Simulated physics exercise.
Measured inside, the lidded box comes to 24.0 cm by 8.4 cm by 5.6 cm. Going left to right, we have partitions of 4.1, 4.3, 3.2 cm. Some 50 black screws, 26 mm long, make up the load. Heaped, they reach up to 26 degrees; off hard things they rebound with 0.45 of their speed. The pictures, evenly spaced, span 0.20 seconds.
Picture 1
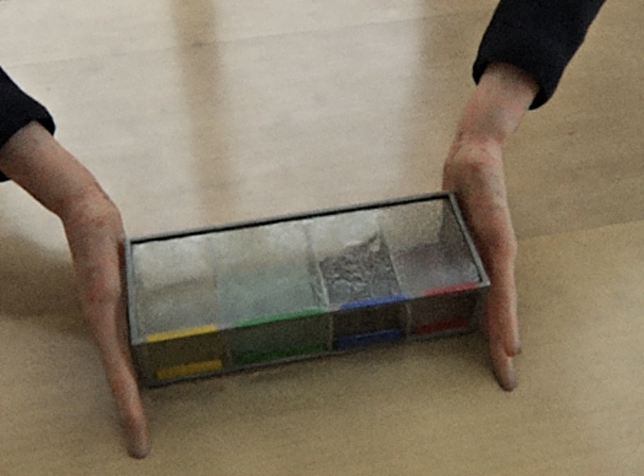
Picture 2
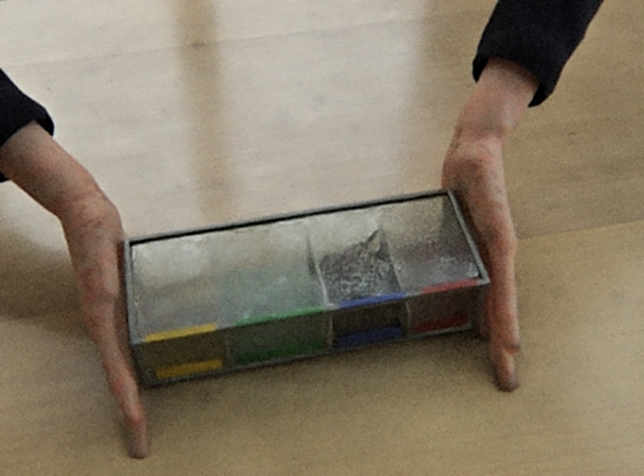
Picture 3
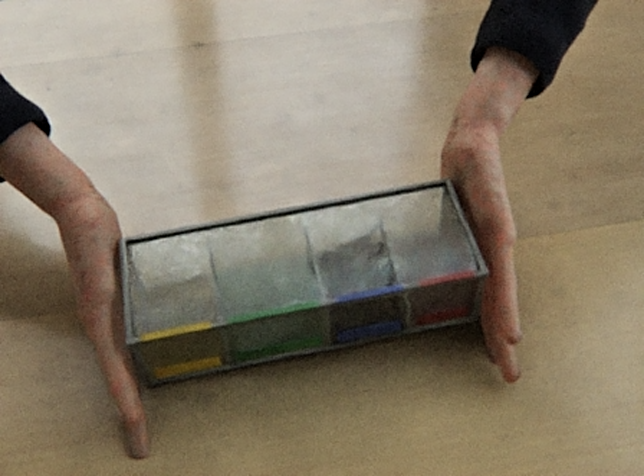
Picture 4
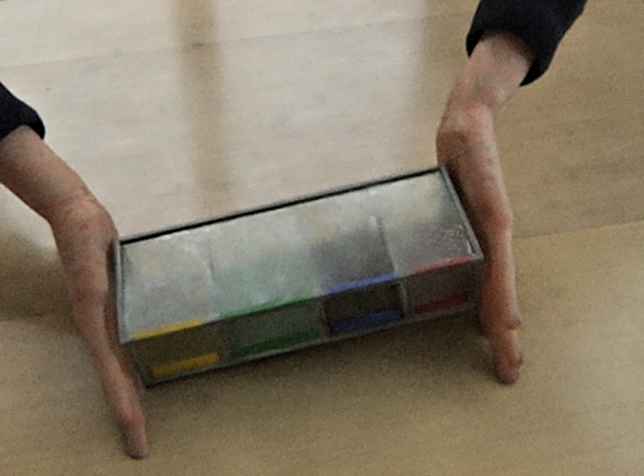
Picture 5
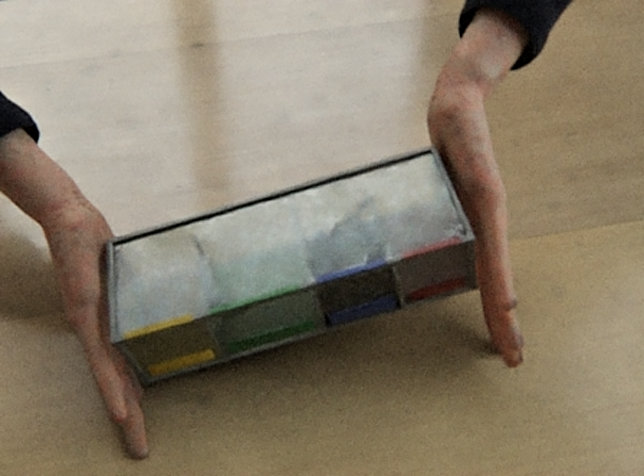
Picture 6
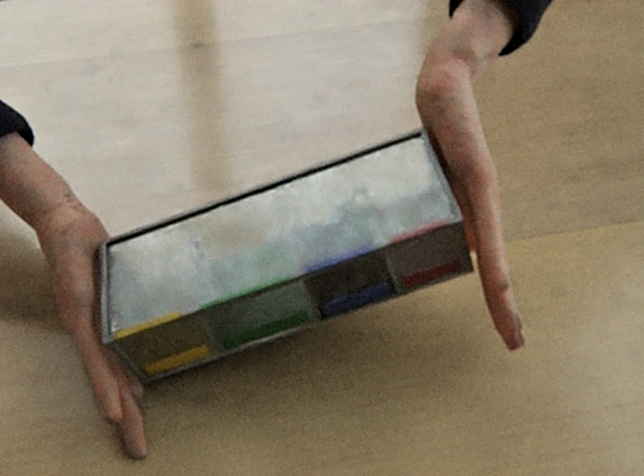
In the video, two hands hold a clear-lidded box with yellow, green, blue and red marked sections, small dark pieces visible in the blue one, and gradually tilt it by raising its right end above a wooden surface.
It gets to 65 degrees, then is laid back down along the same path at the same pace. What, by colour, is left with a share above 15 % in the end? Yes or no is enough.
Red compartment, no; blue compartment, yes; green compartment, no; yellow compartment, no.
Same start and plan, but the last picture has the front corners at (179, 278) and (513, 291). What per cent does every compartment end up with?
Each compartment ends like this: Red 10 per cent, blue 90 per cent, green 0 per cent, yellow 0 per cent.
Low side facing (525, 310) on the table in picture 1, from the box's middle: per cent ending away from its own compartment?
Near 5 percent, give or take.
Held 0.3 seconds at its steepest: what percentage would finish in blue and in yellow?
Blue 100; yellow 0.
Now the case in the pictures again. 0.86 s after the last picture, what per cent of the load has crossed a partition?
Around 0 percent.
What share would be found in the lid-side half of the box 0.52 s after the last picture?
Around 10 in a hundred, give or take.
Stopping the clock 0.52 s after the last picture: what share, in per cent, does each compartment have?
Red = 0, blue = 100, green = 0, yellow = 0 (percent).
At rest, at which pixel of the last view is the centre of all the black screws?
Somewhere around (337, 291) in the final frame.
Then, 0.52 s after the last picture, tilt 64 degrees; blue 100 %.
Then, 0.86 s after the last picture, tilt 27 degrees; blue 100 %.
Then, 1.30 s after the last picture, tilt 0 degrees; blue 100 %.
In the end, red 0 %, blue 100 %, green 0 %, yellow 0 %.
